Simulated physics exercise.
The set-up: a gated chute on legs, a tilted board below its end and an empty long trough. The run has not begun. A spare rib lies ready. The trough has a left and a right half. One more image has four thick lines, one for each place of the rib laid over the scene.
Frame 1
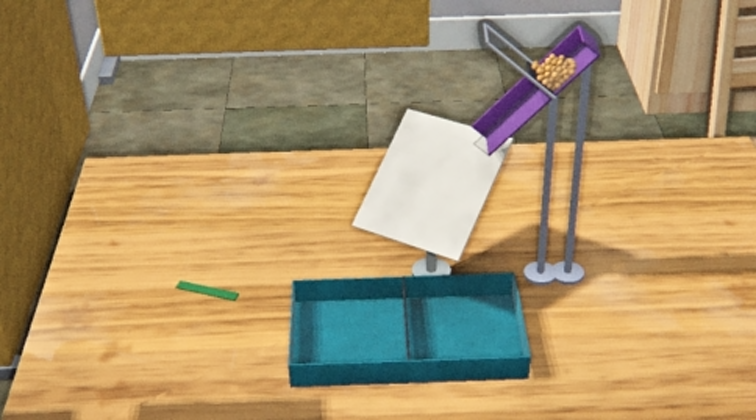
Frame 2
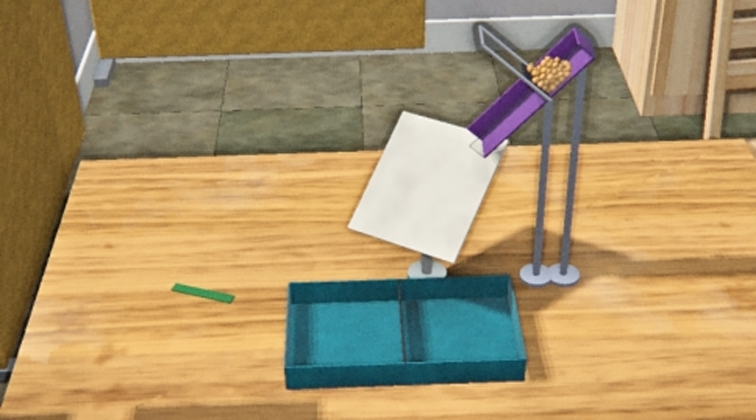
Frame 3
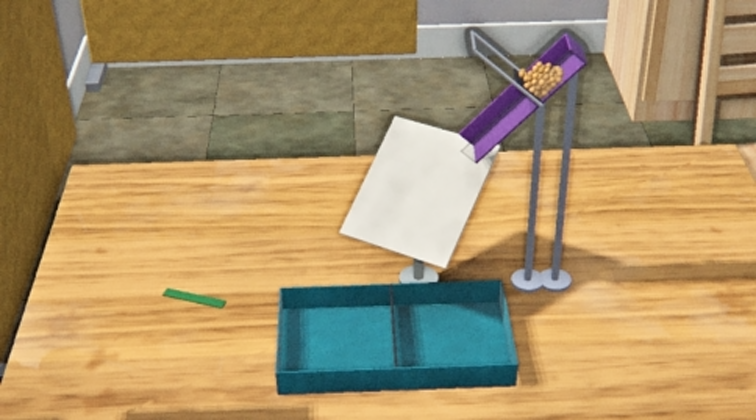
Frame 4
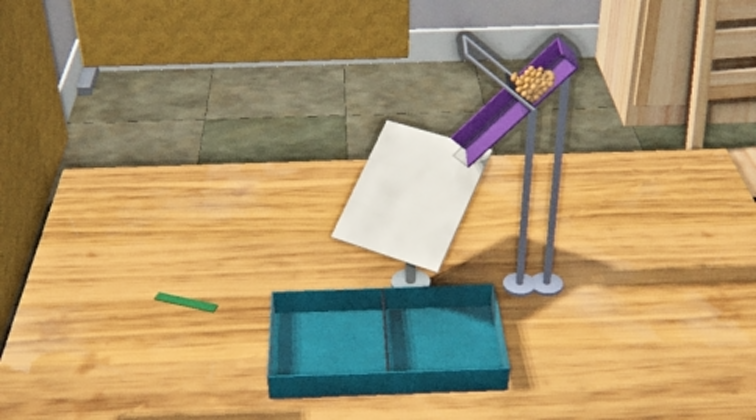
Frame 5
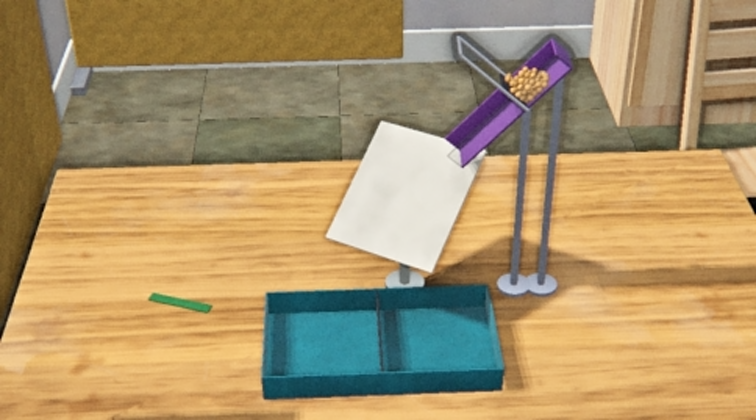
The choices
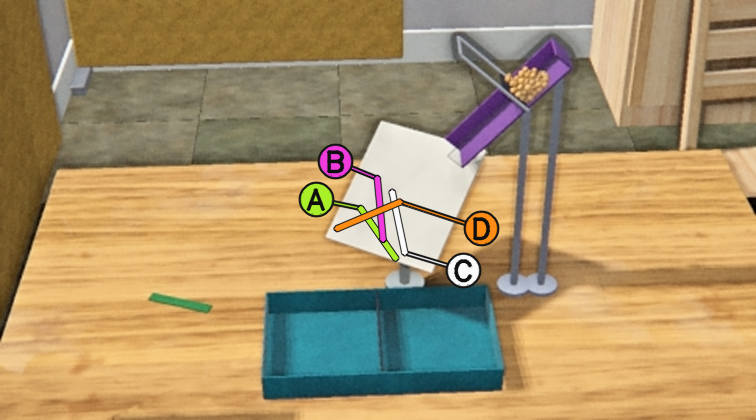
Wooden table holding a teal divided trough, tilted white board and purple chute of beads, all drifting slightly left in view.
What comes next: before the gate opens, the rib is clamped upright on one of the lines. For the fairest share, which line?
Take B.
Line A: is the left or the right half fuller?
More lands on the right.
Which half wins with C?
More lands on the right.
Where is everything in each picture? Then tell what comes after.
Load behind the gate at (554, 69), round wooden beads; lip of the chute at (488, 147), sloping steeply, in the first picture.
Middle of the board at (427, 184), tilted fairly steeply; middle of its low edge at (399, 245); of its high edge at (455, 126), in the second picture.
Front corners of the trough at (276, 372) and (517, 364); front end of its middle wall at (397, 368); gate still shut at (519, 79), in the third picture.
Middle of the load at (533, 81); lip at (467, 159), in the fourth picture.
Middle of the load at (527, 82); lip at (461, 159), in the fifth picture.
On the marked copy, line A from (360, 208) to (395, 258); line B from (377, 178) to (383, 239); line C from (392, 192) to (404, 252); line D from (400, 202) to (337, 228).
With A, of what is caught, a small part in the left half, nearly all in the right.
With B, of what is caught, about two thirds in the left half, about a third in the right.
With C, of what is caught, a small part in the left half, nearly all in the right.
With D, of what is caught, nearly all in the left half, a small part in the right.
